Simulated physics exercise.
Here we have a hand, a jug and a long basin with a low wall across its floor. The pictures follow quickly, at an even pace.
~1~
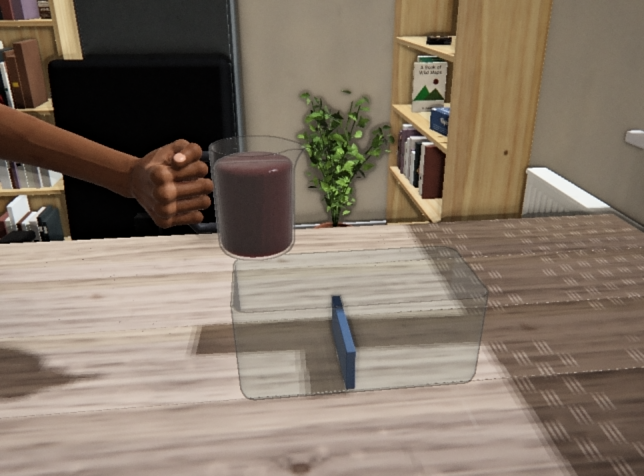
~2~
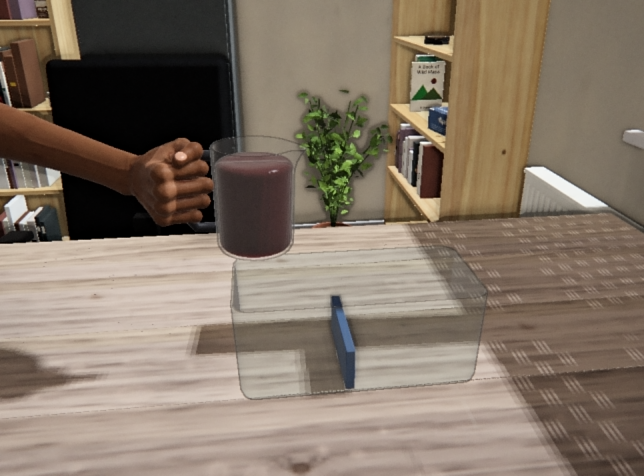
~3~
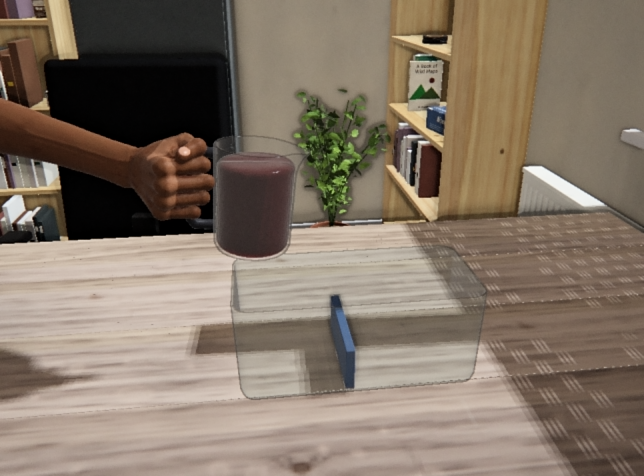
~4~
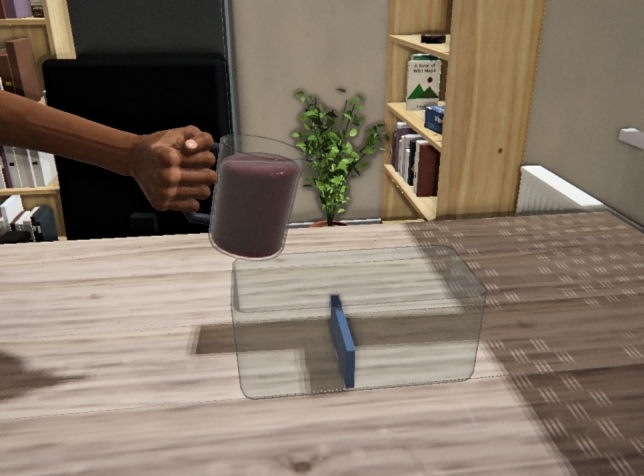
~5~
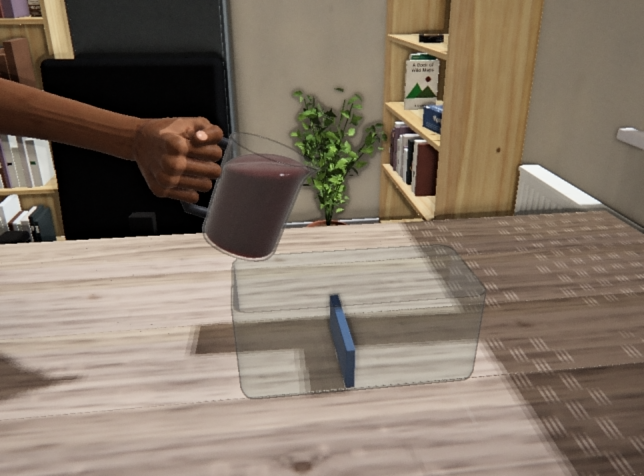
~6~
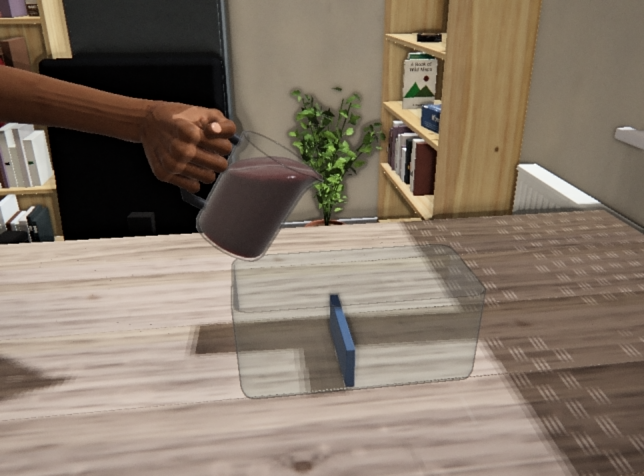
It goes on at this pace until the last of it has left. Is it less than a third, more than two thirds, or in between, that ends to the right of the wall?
It comes to above two thirds.
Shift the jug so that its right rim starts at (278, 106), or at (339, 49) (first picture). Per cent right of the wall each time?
The first gives 60 %, the second 90 %.
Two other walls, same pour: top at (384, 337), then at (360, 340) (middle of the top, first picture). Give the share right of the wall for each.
The first gives 15 %, the second 60 %.
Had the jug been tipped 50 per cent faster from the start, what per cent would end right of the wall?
Roughly 85 in a hundred.
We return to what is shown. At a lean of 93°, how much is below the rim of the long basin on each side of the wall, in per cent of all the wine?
Some 0 per cent left and 15 right.
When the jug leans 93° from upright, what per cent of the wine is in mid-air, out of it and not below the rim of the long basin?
About 20 per cent.
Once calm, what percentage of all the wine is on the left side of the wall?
It comes to 15 per cent or so.
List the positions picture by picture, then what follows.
In the first picture, tilt 0°; pouring edge (306, 145); surface from (214, 162) to (293, 159); the long basin's rim runs from (233, 284) to (471, 270); the wall's top is at (343, 323).
In the second picture, tilt 1°; pouring edge (307, 147); surface from (214, 162) to (293, 160).
In the third picture, tilt 6°; pouring edge (310, 151); surface from (218, 161) to (296, 162).
In the fourth picture, tilt 12°; pouring edge (315, 158); surface from (220, 164) to (301, 164).
In the fifth picture, tilt 21°; pouring edge (320, 167); surface from (219, 178) to (309, 165).
In the sixth picture, tilt 32°; pouring edge (324, 180); surface from (215, 184) to (318, 169).
A moment on, the jug is tipped on its side and 64 per cent is still to pour, 0 is left of the wall and 17 right of it.
Next, the jug is tipped right over and 17 per cent is still to pour, 8 is left of the wall and 63 right of it.
Then the jug is tipped right over and 2 per cent is still to pour, 11 is left of the wall and 84 right of it.
Later the jug is tipped right over and 0 per cent is still to pour, 14 is left of the wall and 86 right of it.
Finally, 14 per cent lies left of the wall, 86 right of it and 0 outside.
